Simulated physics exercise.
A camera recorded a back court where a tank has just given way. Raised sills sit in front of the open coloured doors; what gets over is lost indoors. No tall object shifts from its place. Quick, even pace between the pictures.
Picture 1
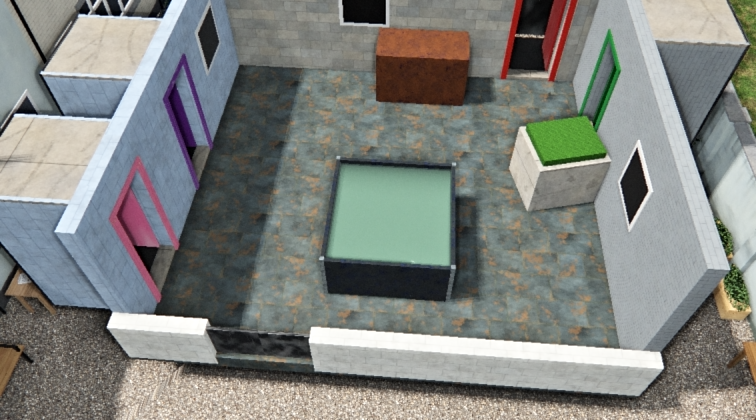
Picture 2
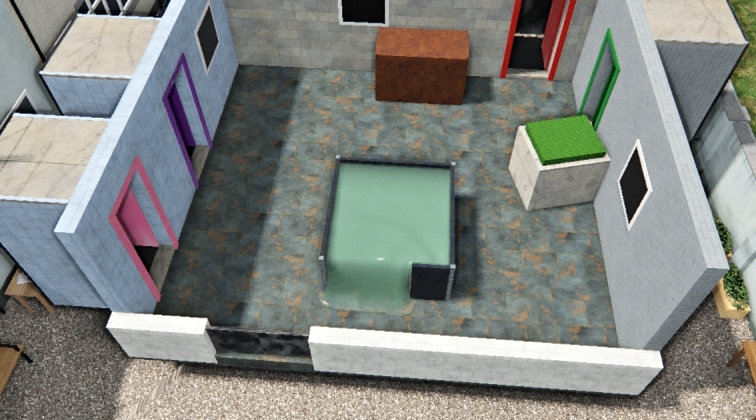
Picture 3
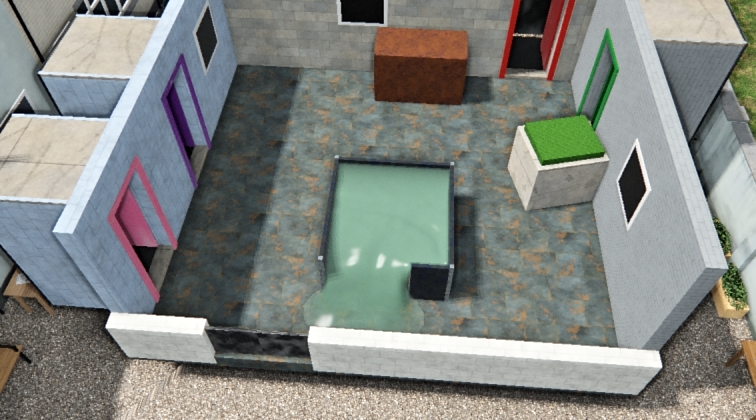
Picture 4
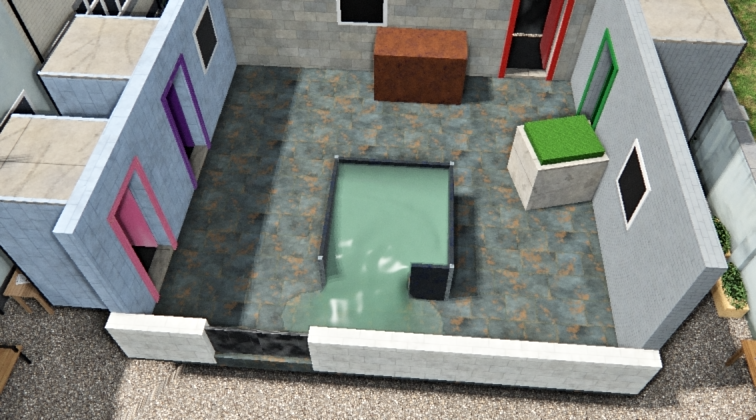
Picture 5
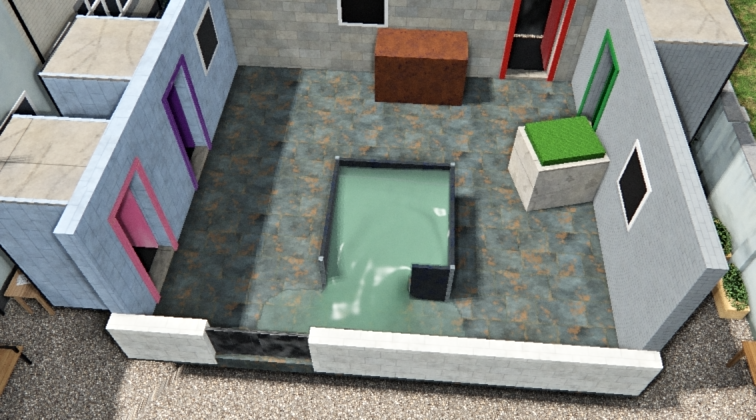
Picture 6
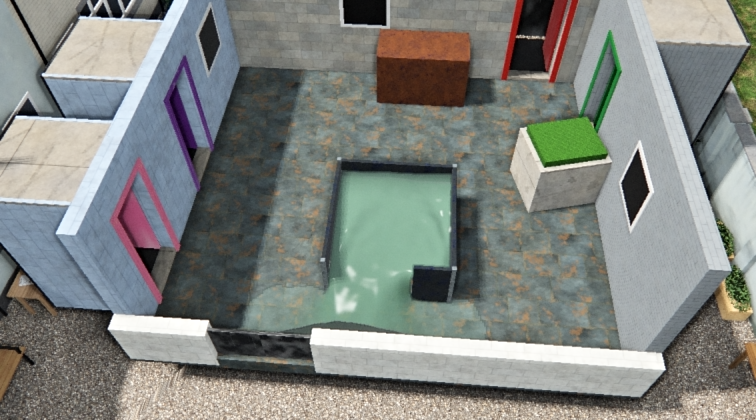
At the start, a square dark-walled tank full of pale green water stands whole in a walled court with coloured doors. Its front wall then gives way, leaving a piece at the right, and water pours out across the floor, spreading toward the low white front wall and leftward as the tank's level drops.
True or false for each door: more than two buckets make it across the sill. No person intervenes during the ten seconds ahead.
Red door: False; green door: False; pink door: True; purple door: False.
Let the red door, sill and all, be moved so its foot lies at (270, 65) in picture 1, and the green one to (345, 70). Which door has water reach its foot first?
Answer: The one in pink.
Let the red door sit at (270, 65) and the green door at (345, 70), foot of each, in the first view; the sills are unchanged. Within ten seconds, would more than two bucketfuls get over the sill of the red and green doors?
Here the red door tops the limit while the green door tops the limit.
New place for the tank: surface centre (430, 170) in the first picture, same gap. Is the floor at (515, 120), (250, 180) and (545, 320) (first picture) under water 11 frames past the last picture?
First spot bare, second bare, third swamped.
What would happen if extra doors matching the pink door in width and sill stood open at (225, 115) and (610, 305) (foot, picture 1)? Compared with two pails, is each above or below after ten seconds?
Falls short, then goes past it.
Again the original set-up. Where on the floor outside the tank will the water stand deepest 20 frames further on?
Somewhere close to (564, 208).
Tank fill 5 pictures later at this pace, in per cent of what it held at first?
My figure is about 56 in a hundred.
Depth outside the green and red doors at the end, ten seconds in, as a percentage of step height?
I'd say around 130 and 70 in a hundred.
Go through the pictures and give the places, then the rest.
The tank at (392, 212) is whole and still, in the first picture.
Water pours out at (368, 283) and has run to (321, 293), in the second picture.
Water pours out at (368, 284) and has run to (309, 316), in the third picture.
The front is at a hidden place, out from the gap at (367, 284), in the fourth picture.
Water pours out at (368, 286) and has run to a hidden place, in the fifth picture.
Water pours out at (370, 287) and has run to a hidden place, in the sixth picture.
A moment on, water covers 20 % of the floor; the red door not reached, the green door not reached, the pink door wet at the sill, nothing in, the purple door not reached.
Next, water covers 35 % of the floor; the red door not reached, the green door not reached, the pink door over two buckets in, the purple door wet at the sill, nothing in.
Then, water covers 50 % of the floor; the red door not reached, the green door not reached, the pink door far over two buckets in, the purple door wet at the sill, nothing in.
Later, water covers 80 % of the floor; the red door not reached, the green door not reached, the pink door far over two buckets in, the purple door wet at the sill, nothing in.
In the end, water covers 95 % of the floor; the red door wet at the sill, nothing in, the green door wet at the sill, nothing in, the pink door far over two buckets in, the purple door wet at the sill, nothing in.
